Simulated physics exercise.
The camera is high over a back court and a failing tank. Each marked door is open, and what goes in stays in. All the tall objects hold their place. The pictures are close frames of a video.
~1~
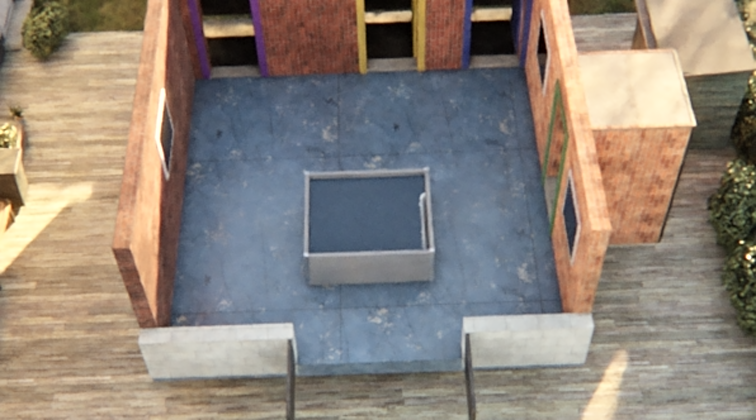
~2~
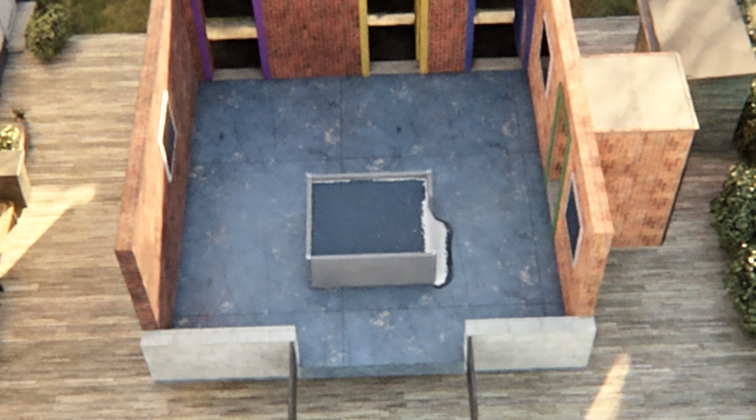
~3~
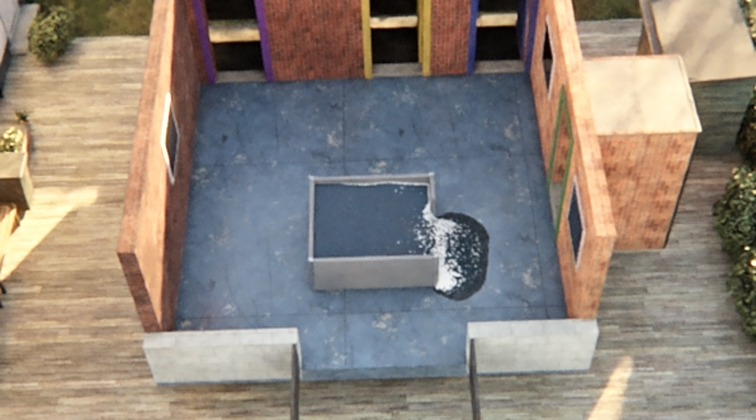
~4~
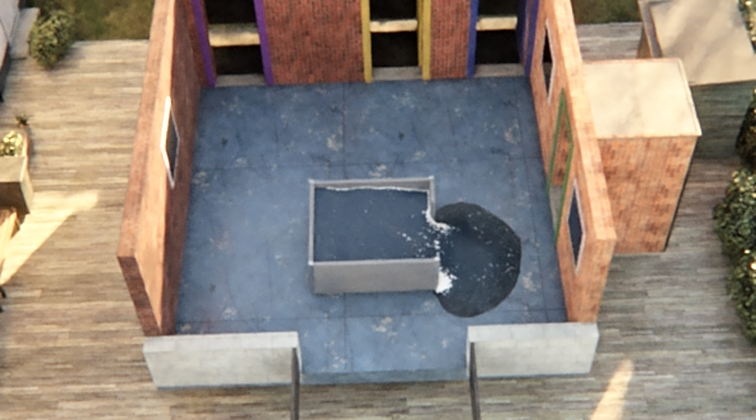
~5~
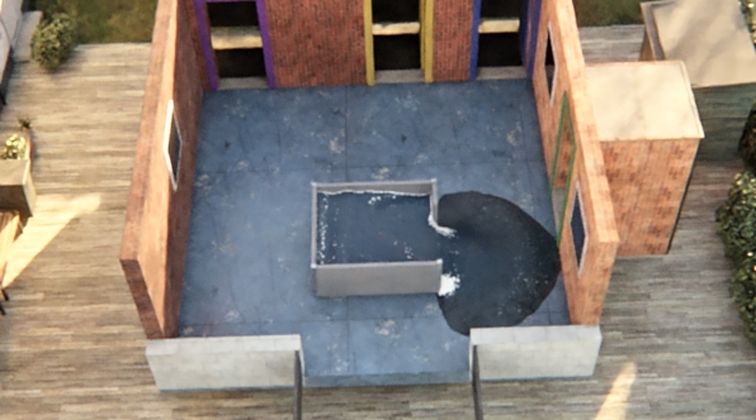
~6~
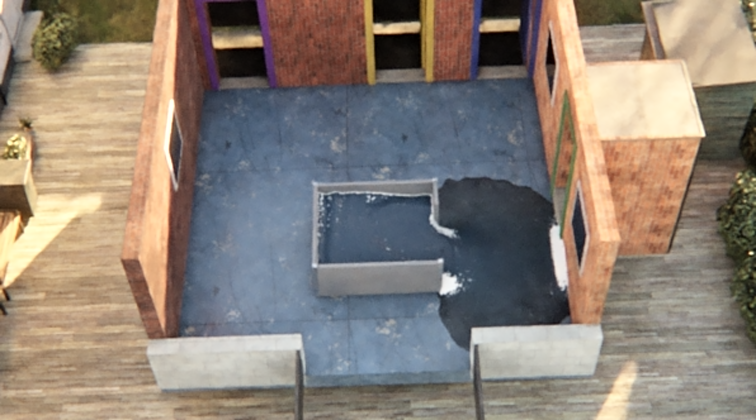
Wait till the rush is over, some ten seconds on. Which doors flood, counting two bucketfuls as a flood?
One by one: The yellow door holds within the limit; the blue door floods; the green door holds within the limit; the purple door holds within the limit.
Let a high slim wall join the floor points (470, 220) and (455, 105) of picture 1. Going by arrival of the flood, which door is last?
The purple-painted one.
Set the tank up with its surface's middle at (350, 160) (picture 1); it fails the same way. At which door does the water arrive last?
I say the one in purple.
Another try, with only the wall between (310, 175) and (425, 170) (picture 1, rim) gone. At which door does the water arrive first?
I say the yellow one.
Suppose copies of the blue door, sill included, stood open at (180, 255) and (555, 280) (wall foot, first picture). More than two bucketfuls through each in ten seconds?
In that order: Is under, lets more in.
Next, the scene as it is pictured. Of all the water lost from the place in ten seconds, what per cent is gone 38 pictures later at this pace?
About 70 per cent.
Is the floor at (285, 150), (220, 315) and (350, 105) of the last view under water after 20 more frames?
One after the other: Not flooded, free of water, clear.
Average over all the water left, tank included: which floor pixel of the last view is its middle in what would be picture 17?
Roughly at (462, 257).
A moment on, water covers 20 % of the floor; the yellow door not reached, the blue door not reached, the green door wet at the sill, nothing in, the purple door not reached.
Next, water covers 25 % of the floor; the yellow door not reached, the blue door wet at the sill, nothing in, the green door under two buckets in, the purple door not reached.
Then, water covers 50 % of the floor; the yellow door wet at the sill, nothing in, the blue door over two buckets in, the green door under two buckets in, the purple door not reached.
Later, water covers 75 % of the floor; the yellow door wet at the sill, nothing in, the blue door far over two buckets in, the green door under two buckets in, the purple door wet at the sill, nothing in.
In the end, water covers 95 % of the floor; the yellow door wet at the sill, nothing in, the blue door far over two buckets in, the green door under two buckets in, the purple door under two buckets in.
